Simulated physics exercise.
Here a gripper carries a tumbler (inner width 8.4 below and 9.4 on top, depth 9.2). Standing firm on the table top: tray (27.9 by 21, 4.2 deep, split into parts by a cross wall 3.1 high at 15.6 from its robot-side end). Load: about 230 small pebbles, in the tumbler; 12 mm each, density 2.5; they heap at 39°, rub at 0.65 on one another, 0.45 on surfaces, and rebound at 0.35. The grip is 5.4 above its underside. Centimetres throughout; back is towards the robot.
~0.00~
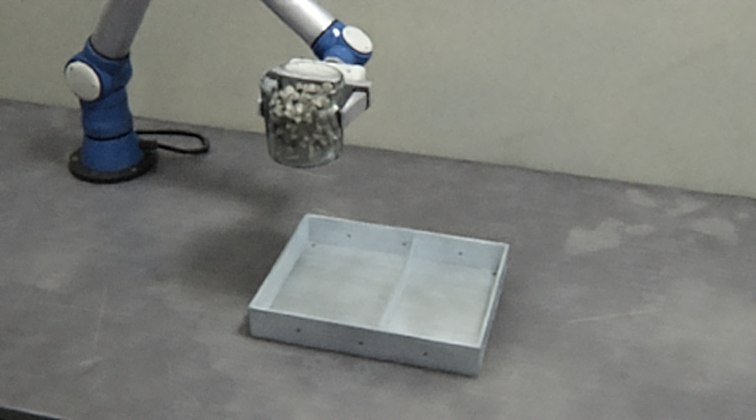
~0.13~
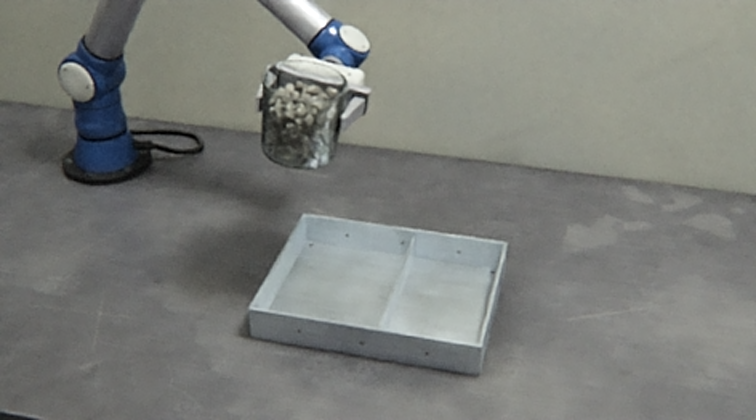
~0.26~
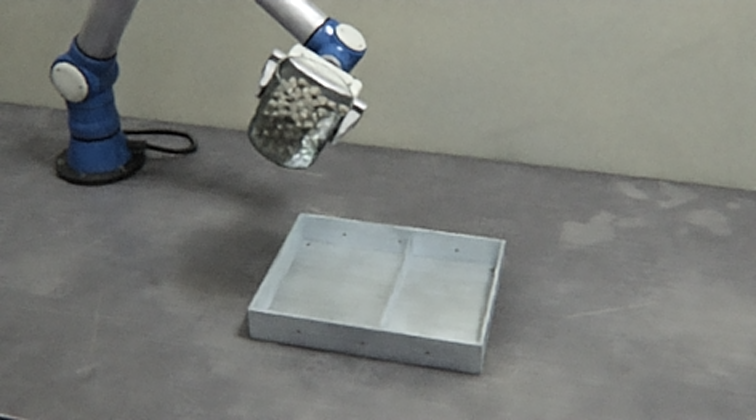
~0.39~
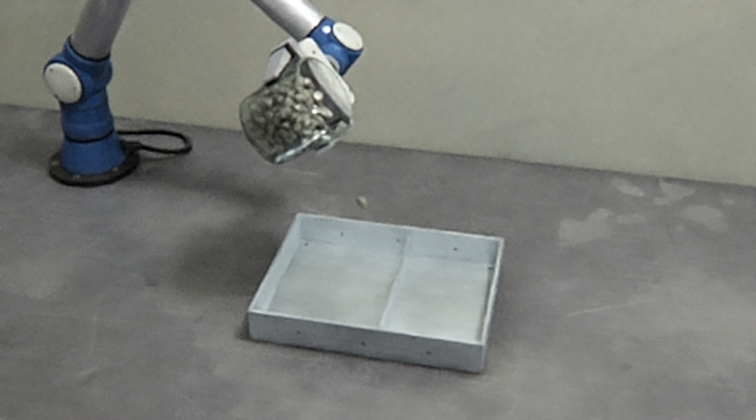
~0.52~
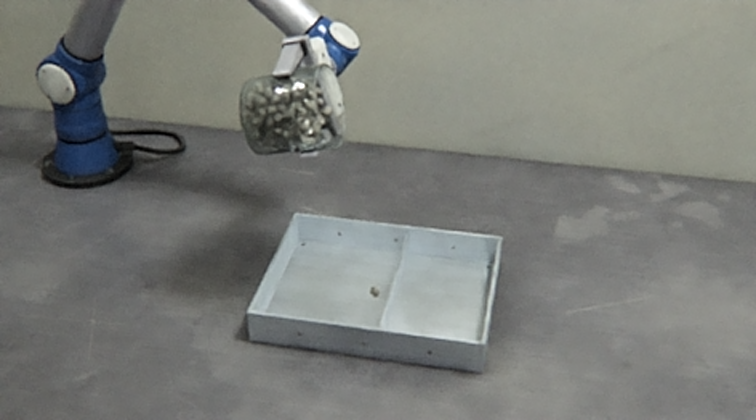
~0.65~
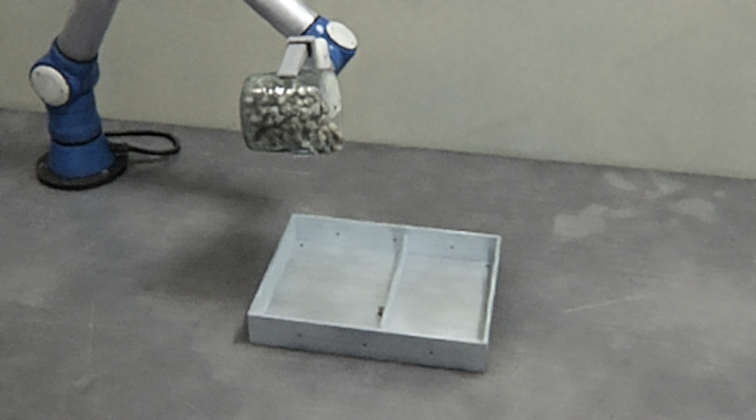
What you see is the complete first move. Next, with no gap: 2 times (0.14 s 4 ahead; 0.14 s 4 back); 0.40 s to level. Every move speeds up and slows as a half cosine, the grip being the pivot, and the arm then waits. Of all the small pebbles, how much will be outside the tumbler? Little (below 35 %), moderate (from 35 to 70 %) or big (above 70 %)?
Share outside the tumbler: Moderate (from 35 to 70 %).
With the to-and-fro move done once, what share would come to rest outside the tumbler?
Then about 35 per cent.
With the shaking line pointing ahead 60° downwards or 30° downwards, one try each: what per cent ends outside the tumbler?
Some 15 and 30 per cent.
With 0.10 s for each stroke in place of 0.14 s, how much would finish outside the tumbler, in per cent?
Then about 75 per cent.
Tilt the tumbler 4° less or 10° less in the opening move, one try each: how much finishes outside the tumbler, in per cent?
About 45 and 30 per cent.
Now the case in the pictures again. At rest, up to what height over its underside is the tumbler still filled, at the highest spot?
Some 6.5 cm.
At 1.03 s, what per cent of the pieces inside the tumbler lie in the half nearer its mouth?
About 45 per cent.
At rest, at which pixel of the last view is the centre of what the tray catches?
At about (408, 299).
After 1.03 s, tilted 83° forward, highest piece 28 above the table; 160 in the tumbler, 43 in the far-side part, 21 in the robot-side part, 8 in flight or on a rim.
After 1.42 s, tilted 39° forward, highest piece 27 above the table; 109 in the tumbler, 73 in the far-side part, 49 in the robot-side part, 1 in flight or on a rim.
After 1.81 s, level, highest piece 28 above the table; 109 in the tumbler, 73 in the far-side part, 50 in the robot-side part.
After 2.86 s, level, highest piece 27 above the table; 109 in the tumbler, 73 in the far-side part, 50 in the robot-side part.
At rest, 109 in the tumbler, 73 in the far-side part, 50 in the robot-side part. That is 53 % outside the tumbler.
